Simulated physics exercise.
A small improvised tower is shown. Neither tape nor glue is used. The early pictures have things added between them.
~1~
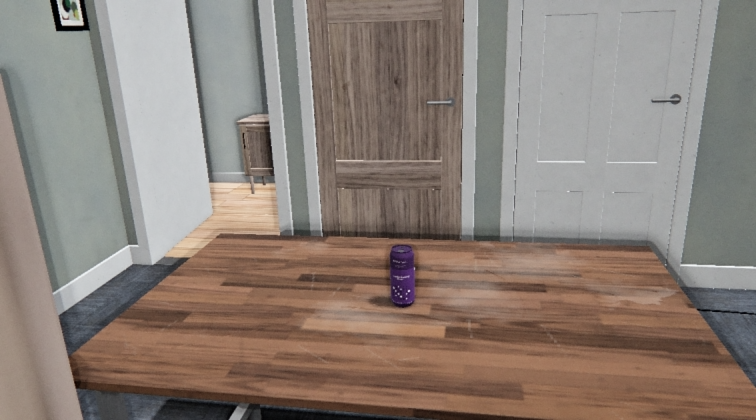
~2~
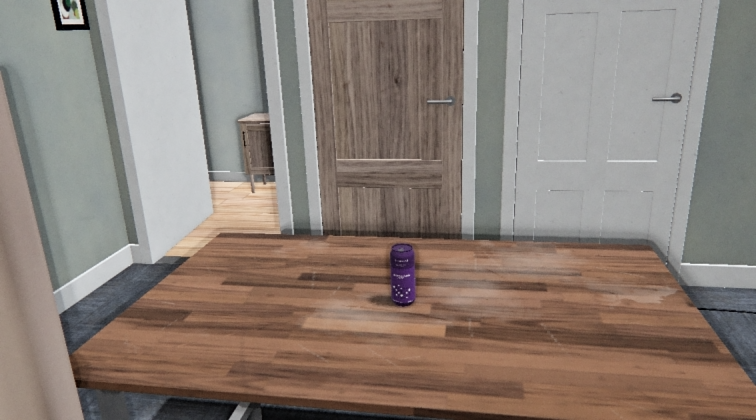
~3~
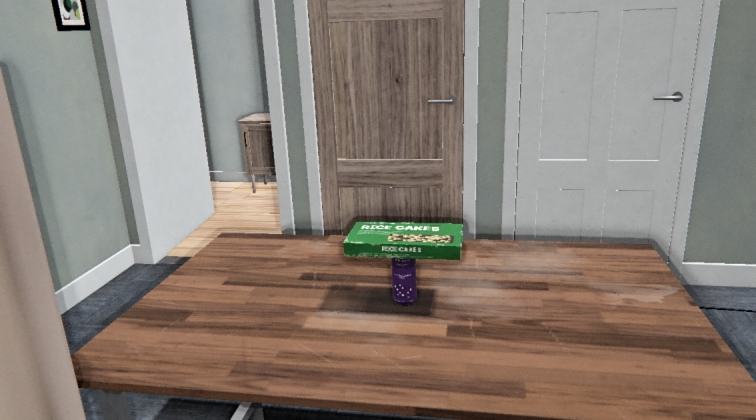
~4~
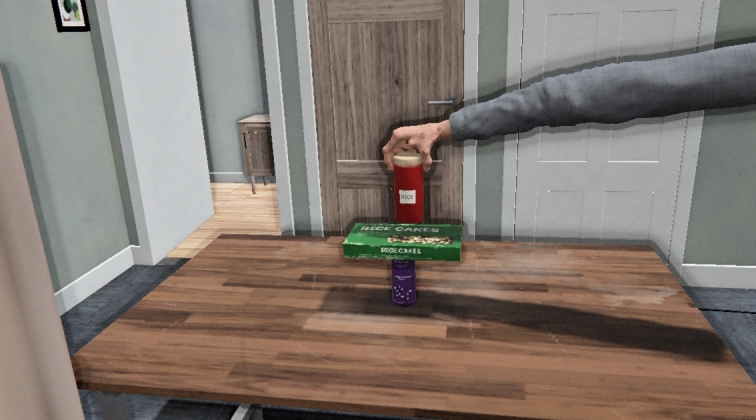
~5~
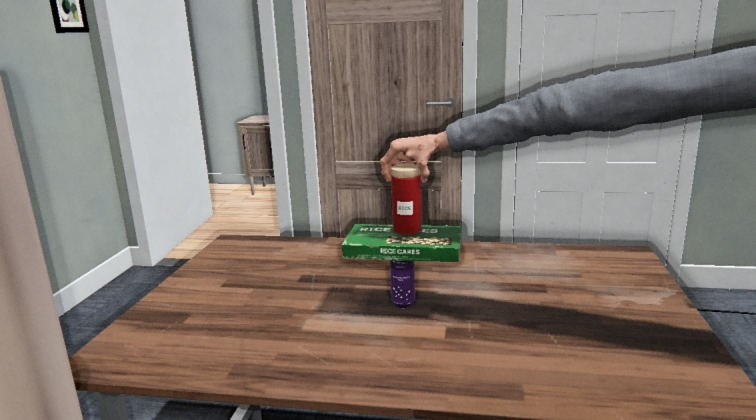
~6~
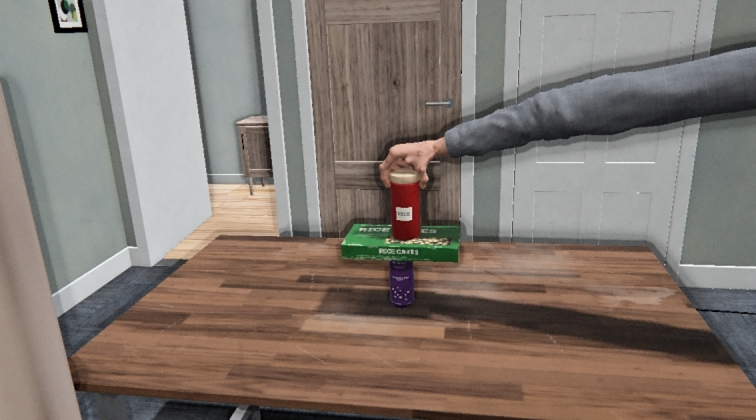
The clip opens on a small purple container standing alone on a wooden table in front of closed doors. A flat green packet labelled rice cakes then appears on top of it. A grey-sleeved arm reaches in from the right and lowers a red jar onto the packet, keeping hold of its lid.
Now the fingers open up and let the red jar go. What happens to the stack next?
No fall.
Then, 0.30 s past the last view, nothing moves.
Then, 0.70 s past the last view, red jar resting near (406, 205).
Finally, all 3 still in place. Final places as the last picture's camera would see them, red jar near (406, 205). The stack keeps its balance.
